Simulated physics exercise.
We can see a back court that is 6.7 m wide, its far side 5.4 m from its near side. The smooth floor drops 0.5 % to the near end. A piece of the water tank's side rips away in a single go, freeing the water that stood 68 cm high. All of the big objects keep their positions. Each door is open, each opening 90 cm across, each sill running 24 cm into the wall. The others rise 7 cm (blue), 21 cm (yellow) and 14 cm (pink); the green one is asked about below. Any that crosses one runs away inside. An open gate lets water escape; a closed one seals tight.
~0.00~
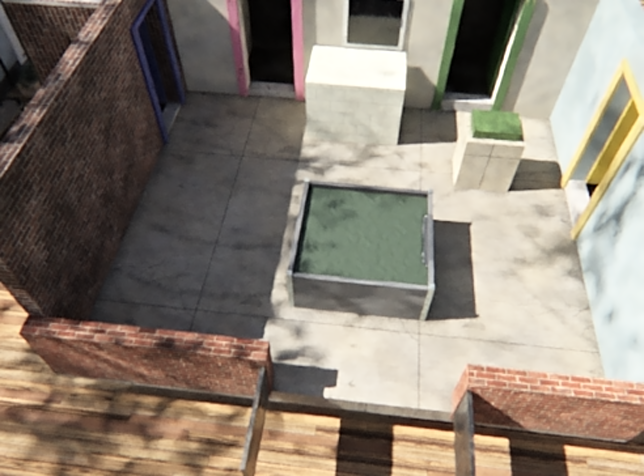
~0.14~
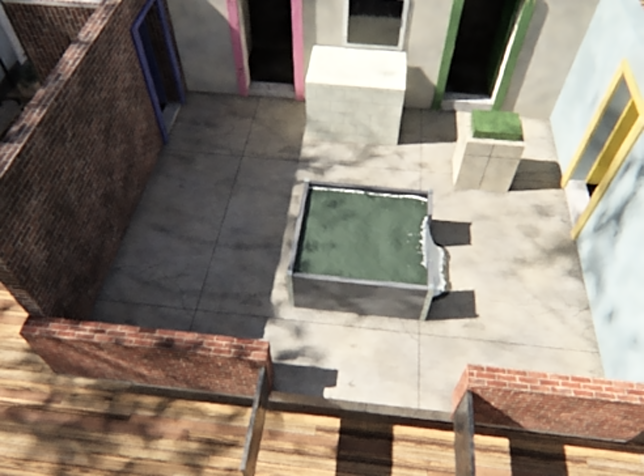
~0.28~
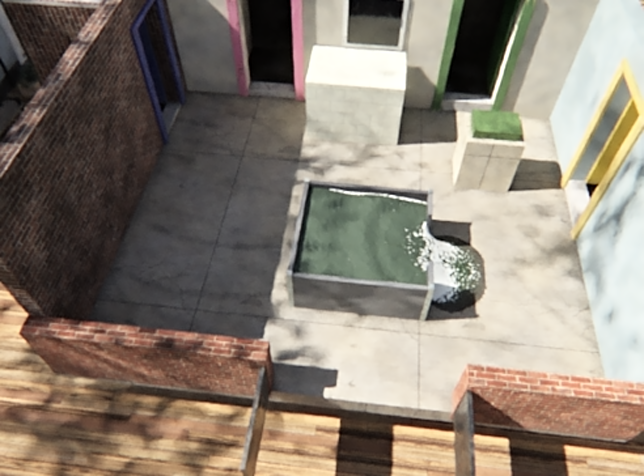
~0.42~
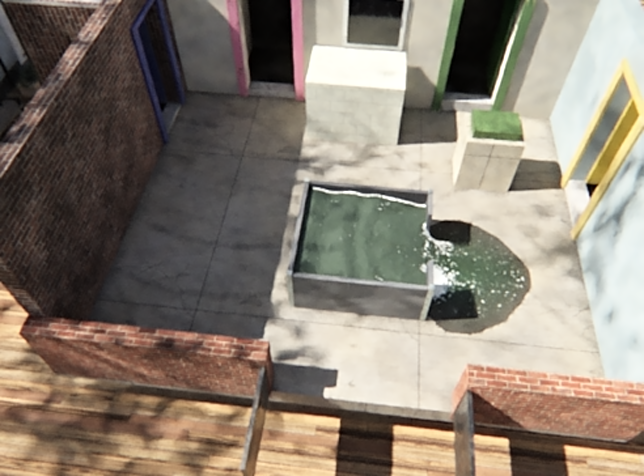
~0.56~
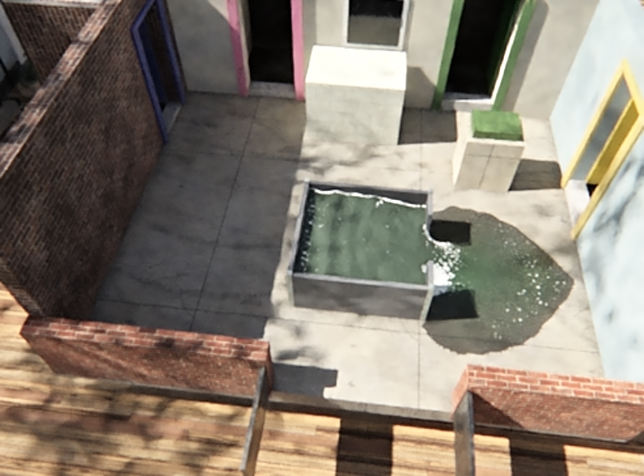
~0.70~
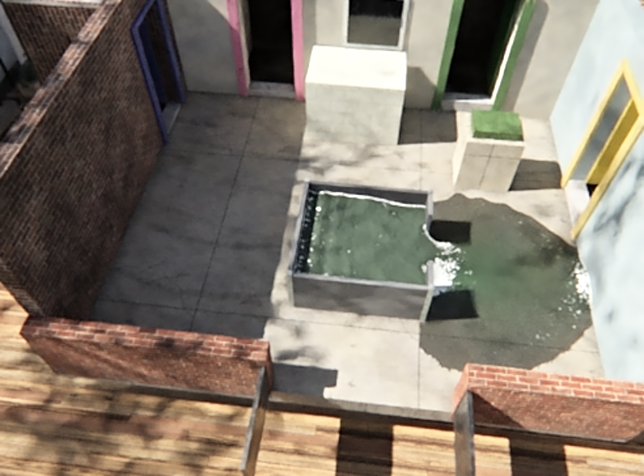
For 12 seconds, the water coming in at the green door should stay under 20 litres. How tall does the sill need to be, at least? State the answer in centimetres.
Close to 7.5 cm is just enough.
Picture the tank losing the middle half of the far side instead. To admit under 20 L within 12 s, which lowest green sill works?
It should stand roughly 16 cm high.
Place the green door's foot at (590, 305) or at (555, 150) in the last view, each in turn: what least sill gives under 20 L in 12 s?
First place around 24 cm, second around 10.0 cm.
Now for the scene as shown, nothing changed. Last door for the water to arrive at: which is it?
Answer: Blue.
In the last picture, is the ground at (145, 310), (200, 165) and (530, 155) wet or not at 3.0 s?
In the order asked: Untouched, untouched, soaked.
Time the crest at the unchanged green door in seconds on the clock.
Peak time: Around 3.4 s.
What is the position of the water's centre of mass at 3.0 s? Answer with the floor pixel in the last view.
Centre of the water: Approx. (452, 263) px.
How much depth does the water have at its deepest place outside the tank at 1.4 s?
40 cm.
After 1.4 s water covers 20 % of the floor, deepest (40 cm) near (610, 410); it has not reached the green door.
After 3.0 s water covers 35 % of the floor, deepest (24 cm) near (428, 269); 11 cm at the green door, 0 litres in over its 22 cm sill.
After 12.0 s water covers 95 % of the floor, deepest (10 cm) near (610, 410); 6 cm at the green door, 0 litres in over its 22 cm sill.
At the green door as built, the water arrived by 2.6 s and peaked near 12 cm at 3.4 s.
Run again over the same 12 s with other heights there, 29 litres in over 6.5 cm, 8 litres over 9 cm. The limit of 20 litres is kept from about 7.5 cm up.
